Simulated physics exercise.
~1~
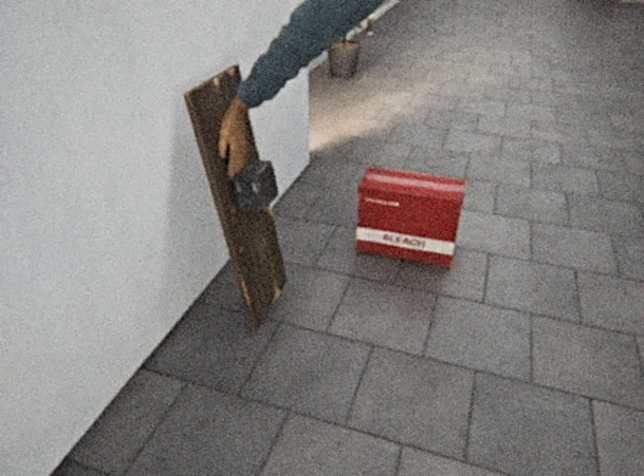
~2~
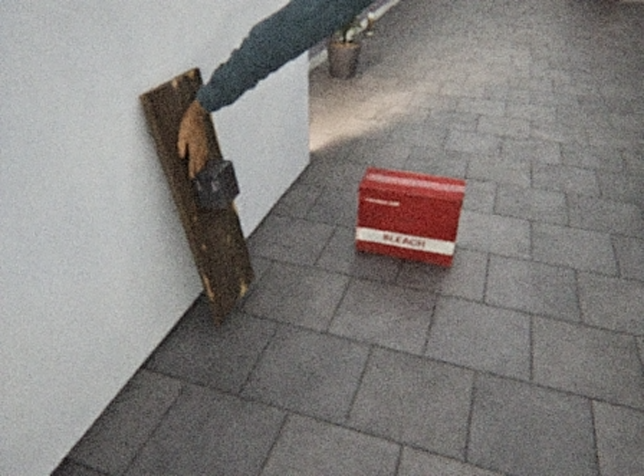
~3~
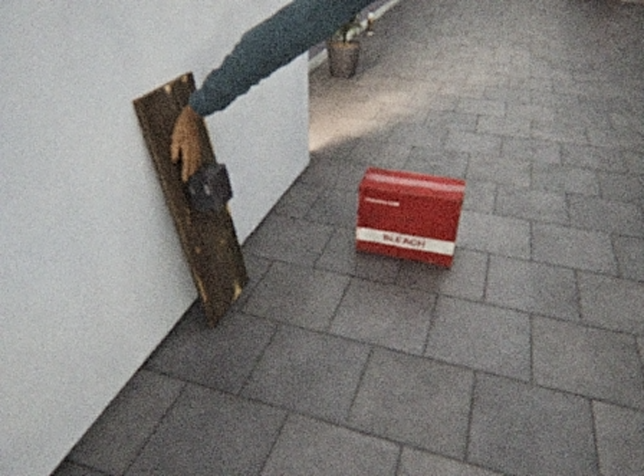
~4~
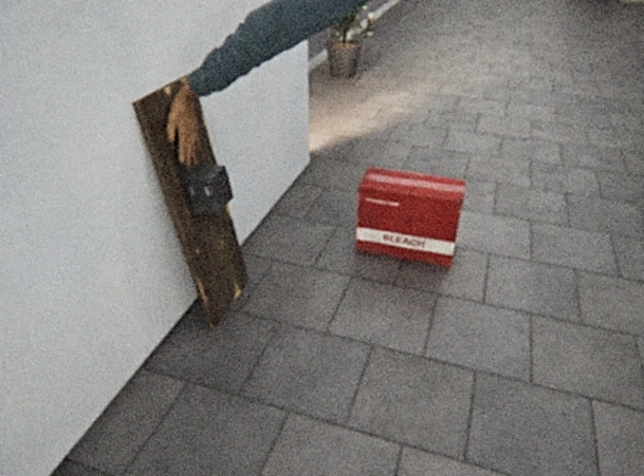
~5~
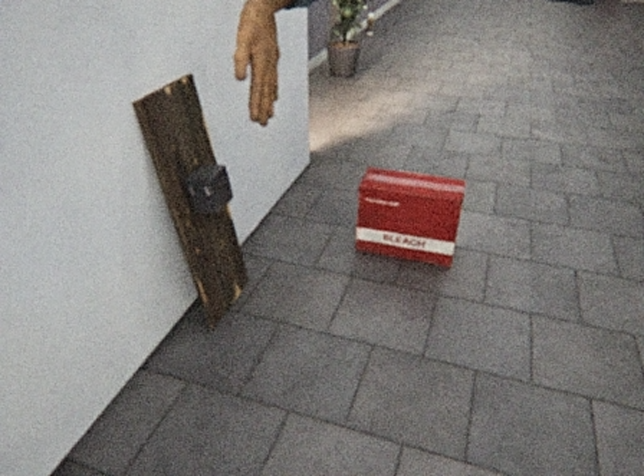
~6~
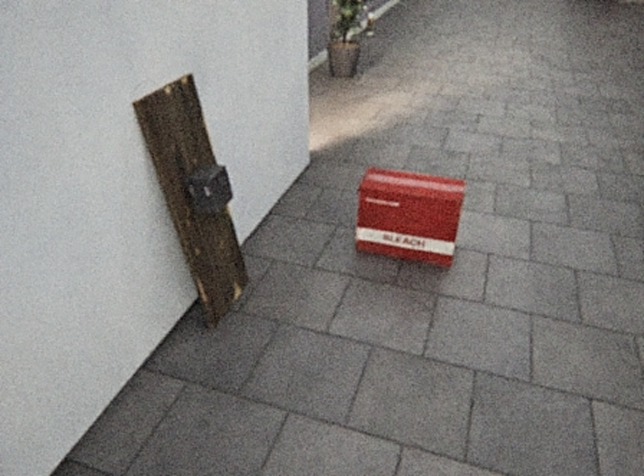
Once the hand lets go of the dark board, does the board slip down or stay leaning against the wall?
It stays leaning against the wall, holding its place after the hand has gone.
A long, dark wooden board with a small black block fixed to its face is being propped against a pale wall on the left by a hand in a blue-grey sleeve. The still view looks down on a grey paved walkway, with a red box labelled bleach standing near the middle and a potted plant farther back. The hand shifts the board left until it leans on the wall. It then lets go, lifts away and leaves the view. The board stays leaning where it was left, and the red box never moves.
